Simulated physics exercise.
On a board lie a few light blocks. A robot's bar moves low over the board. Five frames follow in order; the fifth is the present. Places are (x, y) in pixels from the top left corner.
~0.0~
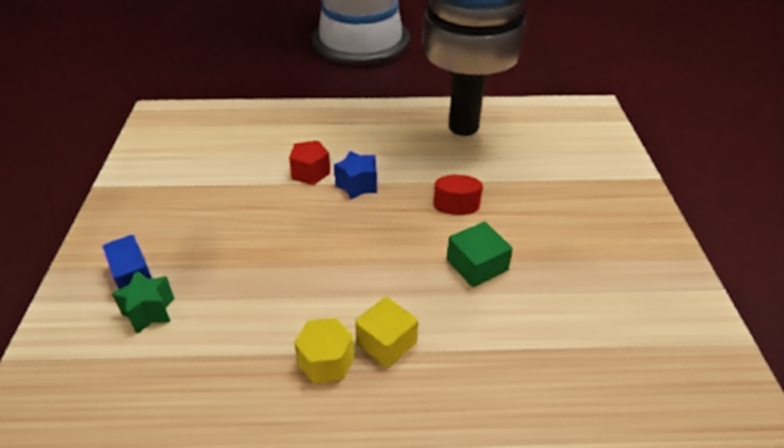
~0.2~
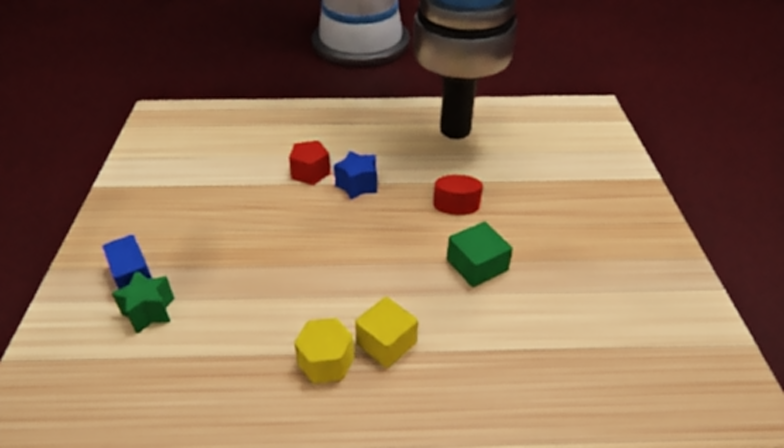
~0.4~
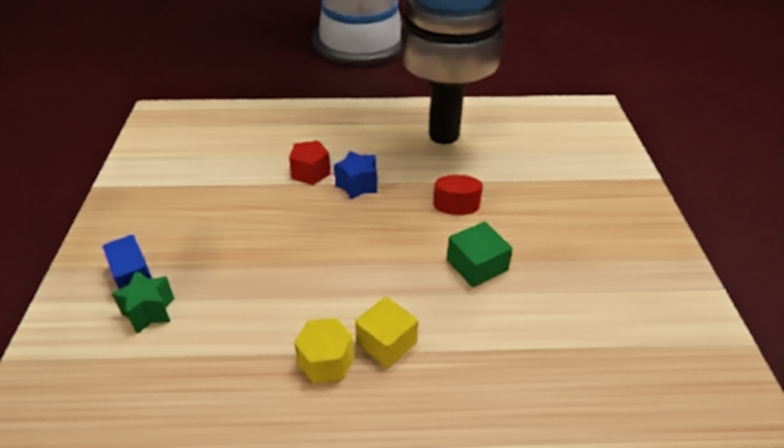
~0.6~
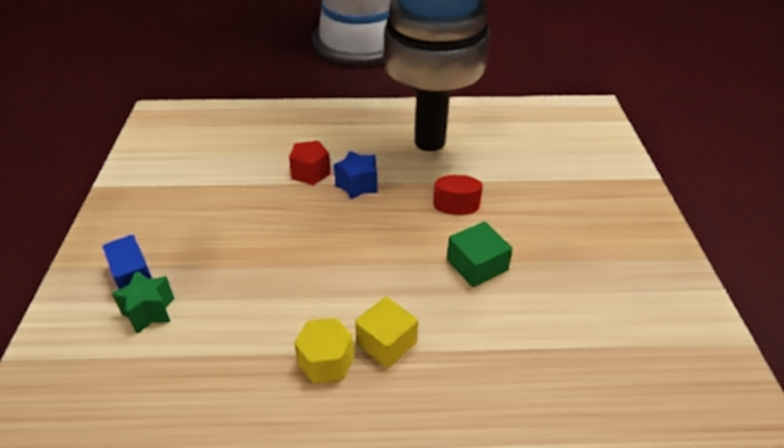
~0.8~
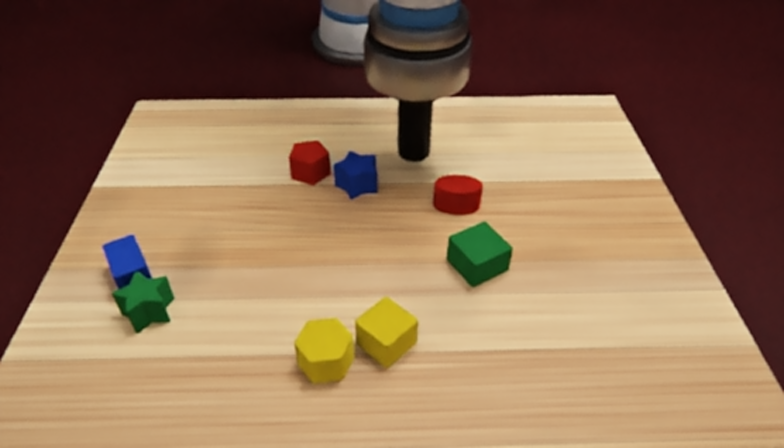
A robot's dark bar starts near the back edge of a wooden board, above a red round block, and moves left and slightly toward the viewer. It passes behind the red block and comes near the right side of a blue star, while all the red, blue, green and yellow blocks stay still.
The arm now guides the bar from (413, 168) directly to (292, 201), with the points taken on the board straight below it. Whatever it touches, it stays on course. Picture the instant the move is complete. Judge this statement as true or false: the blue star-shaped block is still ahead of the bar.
The statement is correct.
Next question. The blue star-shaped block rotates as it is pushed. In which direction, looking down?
Answer: Against the clock.
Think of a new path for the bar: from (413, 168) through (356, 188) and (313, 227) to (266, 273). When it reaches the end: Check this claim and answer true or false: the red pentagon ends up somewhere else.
The claim does not hold.
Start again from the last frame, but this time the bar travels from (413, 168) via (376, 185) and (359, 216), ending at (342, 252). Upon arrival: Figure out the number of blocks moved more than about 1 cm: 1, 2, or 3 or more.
I'd say just one block gets shifted by more than about 1 cm.
The first path, step by step. One third of the way, bar (374, 164); blue star-shaped block (342, 169), turned 15° anticlockwise.
Two thirds of the way, bar (333, 175); blue star-shaped block (303, 181), turned 35° anticlockwise.
At the end, bar (289, 187); red pentagon unmoved; blue star-shaped block (259, 194), turned 40° anticlockwise.
